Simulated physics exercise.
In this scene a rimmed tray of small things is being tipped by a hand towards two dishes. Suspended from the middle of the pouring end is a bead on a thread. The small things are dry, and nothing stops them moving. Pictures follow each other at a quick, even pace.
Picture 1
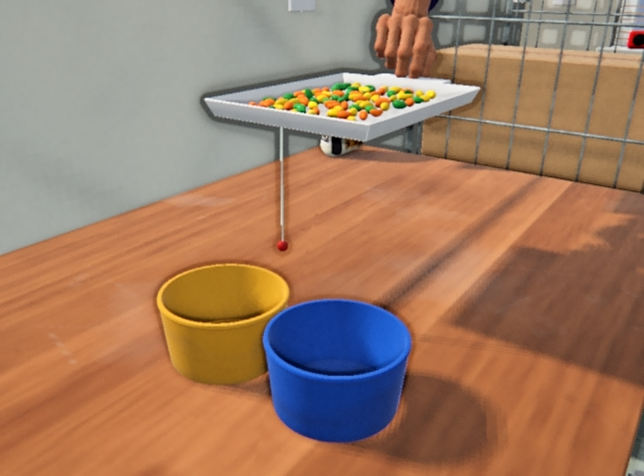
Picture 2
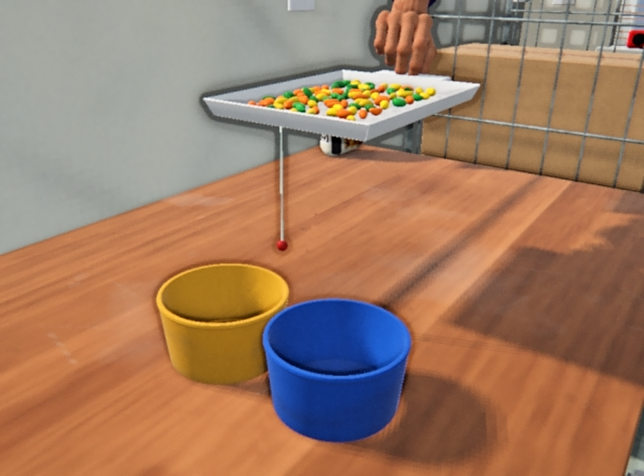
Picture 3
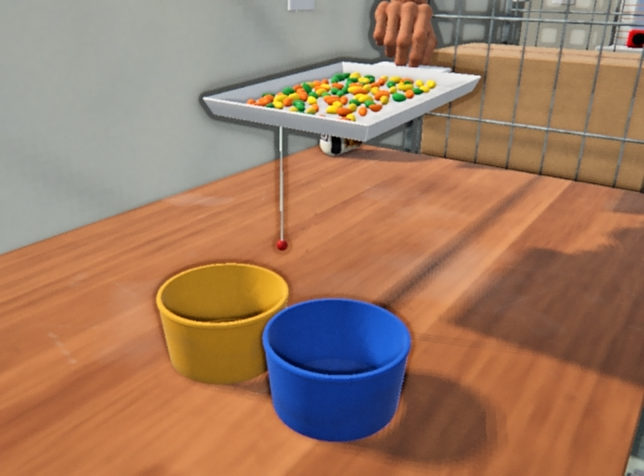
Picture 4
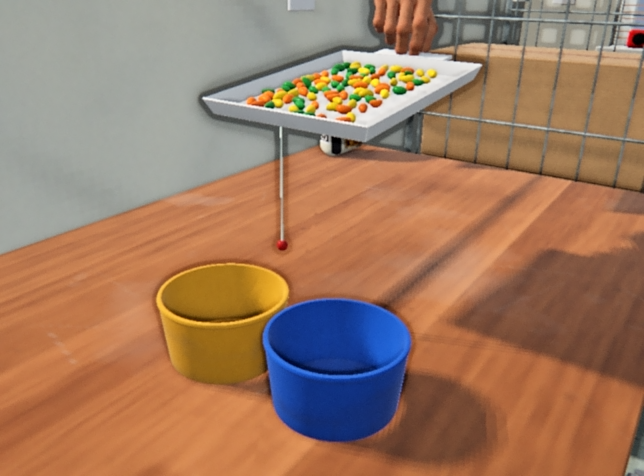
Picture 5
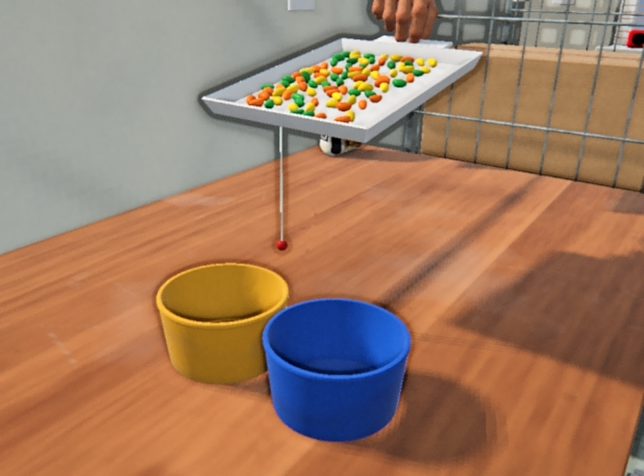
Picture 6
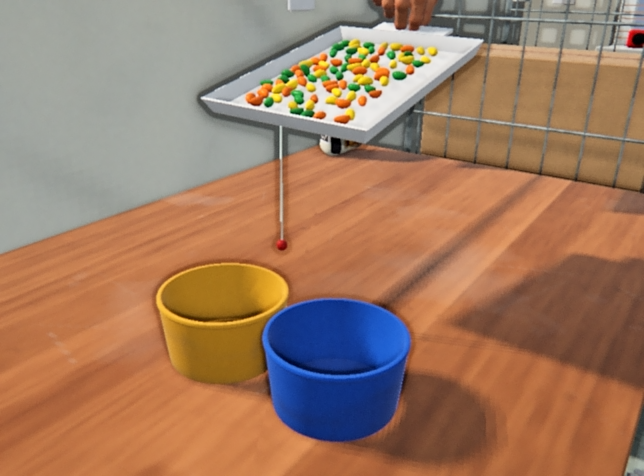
On a wooden table beside a grey wall, with a wire mesh and a brown box behind, the view looks slightly down from a fixed position. A hand holds the far side of a white rimmed tray of orange, green and yellow sweets above a yellow dish and a blue dish, a red bead hanging beneath its near edge. The tray, level at first, gradually tilts towards the viewer as its far side rises.
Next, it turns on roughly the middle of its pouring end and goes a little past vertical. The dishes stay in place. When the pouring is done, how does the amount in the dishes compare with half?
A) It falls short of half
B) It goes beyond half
Option B: It goes beyond half.
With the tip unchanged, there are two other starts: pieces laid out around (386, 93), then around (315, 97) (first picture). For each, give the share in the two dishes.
First try 70 %, second try 60 %.
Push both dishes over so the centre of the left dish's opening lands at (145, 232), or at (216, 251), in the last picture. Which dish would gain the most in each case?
The first time it is the dish to the right, and the second time it is the dish to the right.
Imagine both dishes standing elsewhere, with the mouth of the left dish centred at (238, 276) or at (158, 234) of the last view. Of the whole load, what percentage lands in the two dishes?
90 % and 40 %.
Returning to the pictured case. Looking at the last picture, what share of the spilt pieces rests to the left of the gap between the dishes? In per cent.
Around 20 percent of the pieces.
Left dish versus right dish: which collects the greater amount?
That's going to be the left-positioned one.
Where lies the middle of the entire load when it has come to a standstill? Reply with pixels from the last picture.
Resting centre, last picture - approx. (246, 347).
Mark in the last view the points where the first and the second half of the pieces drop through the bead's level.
Near (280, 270) to start, and near (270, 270) afterwards.
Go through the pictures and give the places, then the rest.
In the first picture, corners of the pouring end (214, 99) and (366, 122), level; middle of the load (341, 102), jelly beans; left dish (180, 344); right dish (295, 397); bead on its thread (283, 246).
In the second picture, corners of the pouring end (214, 98) and (366, 122), level; middle of the load (341, 100).
In the third picture, corners of the pouring end (213, 98) and (365, 122), tipped barely, lowest at the right corner; middle of the load (341, 96).
In the fourth picture, corners of the pouring end (213, 97) and (365, 123), tipped a little, lowest at the right corner; middle of the load (341, 89).
In the fifth picture, corners of the pouring end (212, 97) and (364, 124), tipped a little, lowest at the right corner; middle of the load (340, 83).
In the sixth picture, corners of the pouring end (211, 96) and (364, 125), tipped a little, lowest at the right corner; middle of the load (340, 77); left dish (179, 343); right dish (295, 397).
Just after the last frame, tray tipped steeply; almost all on the tray; about a tenth in the air.
A moment on, tray tipped right over; roughly a third on the tray; about a tenth in the right dish; roughly a quarter in the left dish; about a tenth outside both; roughly a third in the air.
Further on, tray tipped past a quarter turn; roughly a quarter in the right dish; roughly half in the left dish; roughly a third outside both.
When it is over, tray tipped past a quarter turn; roughly a quarter in the right dish; roughly half in the left dish; roughly a third outside both.
